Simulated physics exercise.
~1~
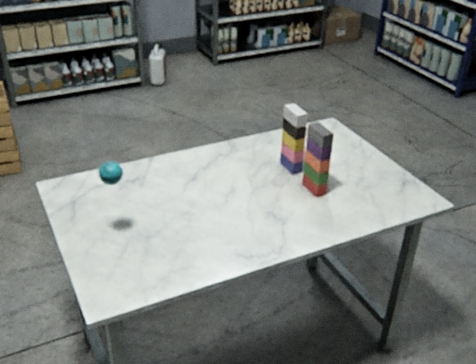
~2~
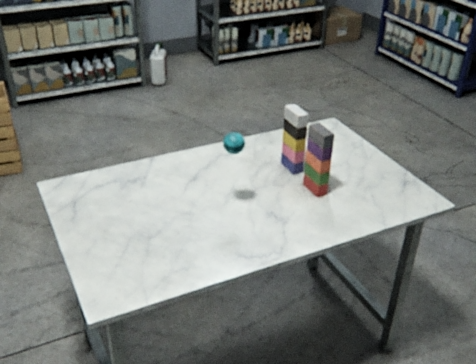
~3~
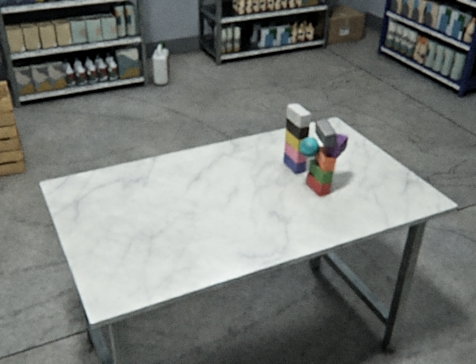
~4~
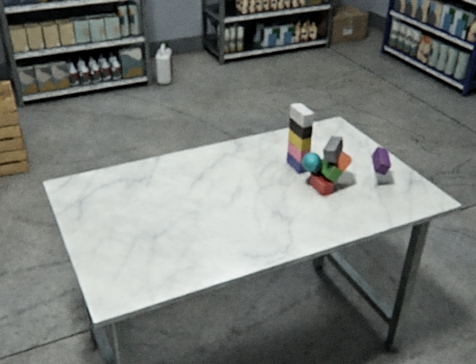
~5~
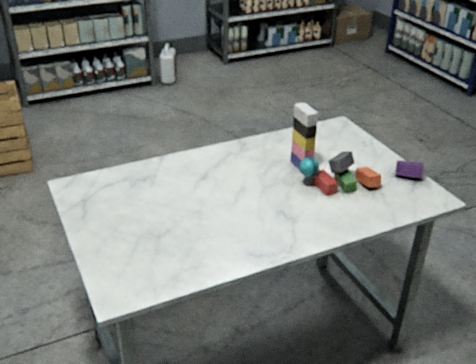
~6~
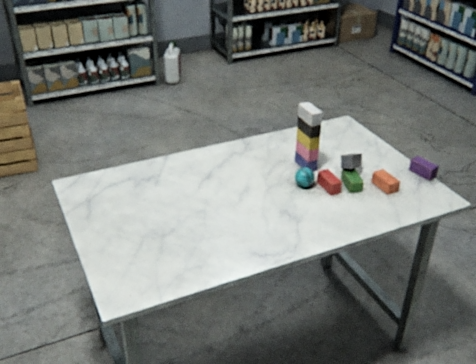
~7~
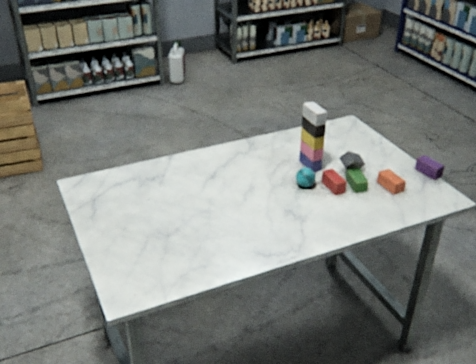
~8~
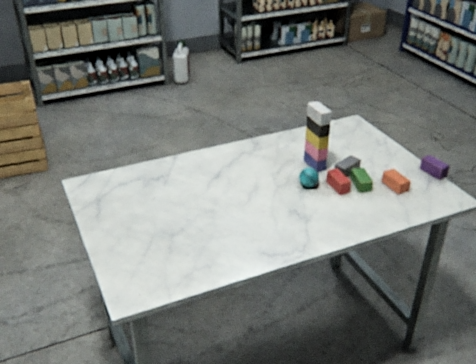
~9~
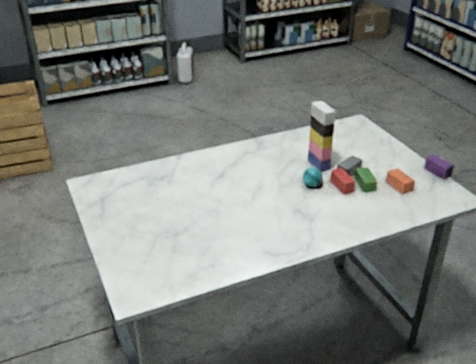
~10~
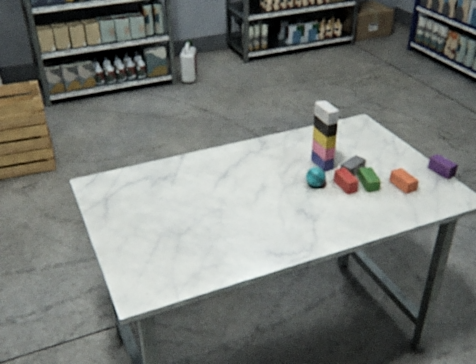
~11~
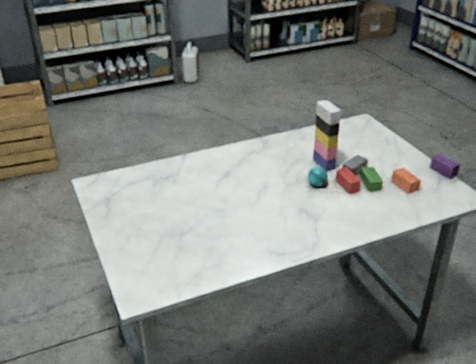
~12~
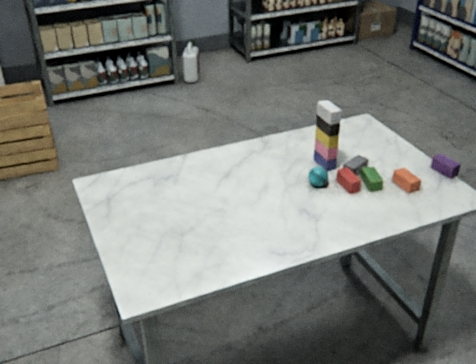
A marble-topped table held two stacks of coloured blocks when a turquoise ball flew right and struck the nearer stack. Its upper blocks tumbled, scattering across the right side, with purple farthest away, while the other stack stayed standing and the ball settled beside it.
